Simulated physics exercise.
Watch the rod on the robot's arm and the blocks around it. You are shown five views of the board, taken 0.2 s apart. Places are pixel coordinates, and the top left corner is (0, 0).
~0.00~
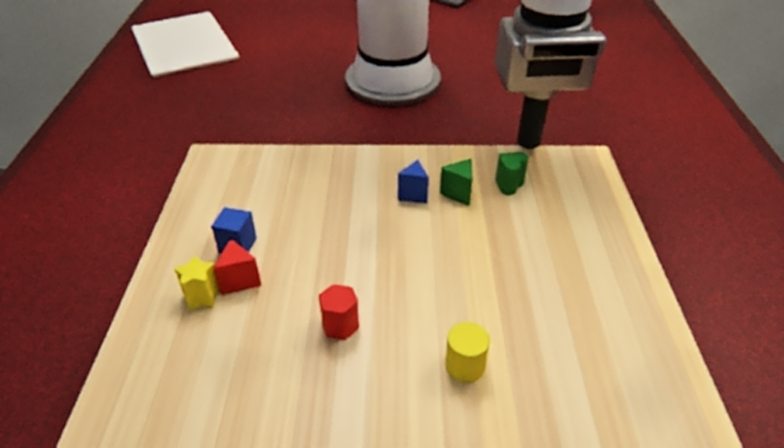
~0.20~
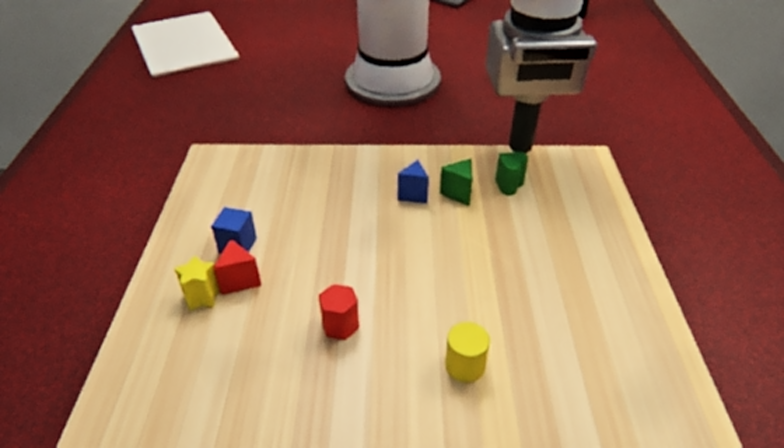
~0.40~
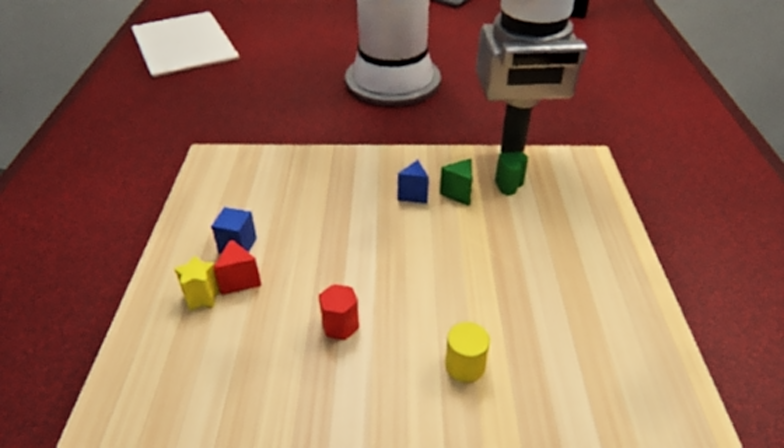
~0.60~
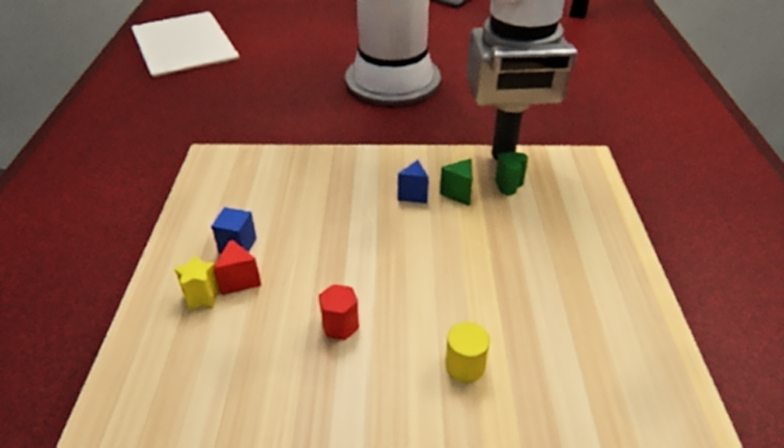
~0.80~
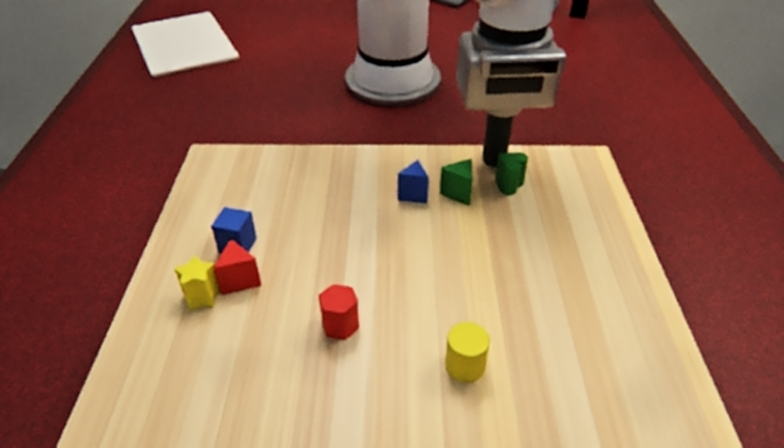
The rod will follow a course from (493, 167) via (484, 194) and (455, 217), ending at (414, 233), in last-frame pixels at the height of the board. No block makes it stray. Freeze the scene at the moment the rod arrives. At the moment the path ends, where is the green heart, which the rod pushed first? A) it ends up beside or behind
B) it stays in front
A (it ends up beside or behind)
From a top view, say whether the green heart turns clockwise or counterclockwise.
Its spin: Anticlockwise.
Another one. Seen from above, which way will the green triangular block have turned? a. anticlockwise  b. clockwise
The correct letter is b.
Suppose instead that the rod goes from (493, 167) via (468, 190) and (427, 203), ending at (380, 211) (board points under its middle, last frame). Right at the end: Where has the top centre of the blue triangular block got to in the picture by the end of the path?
The middle of its upper face should be somewhere near (391, 167).
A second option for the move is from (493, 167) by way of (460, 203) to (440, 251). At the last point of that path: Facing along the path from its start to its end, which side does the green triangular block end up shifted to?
With start-to-end as forward, it shifts right.
The first path, step by step. One third of the way, rod (485, 187); green heart (517, 166), turned 60° anticlockwise.
Two thirds of the way, rod (455, 209); green triangular block (453, 170), turned 45° clockwise; green heart (517, 166), turned 60° anticlockwise.
At the end, rod (414, 226); blue triangular block not moved; green triangular block (453, 170), turned 45° clockwise; green heart (517, 166), turned 60° anticlockwise.
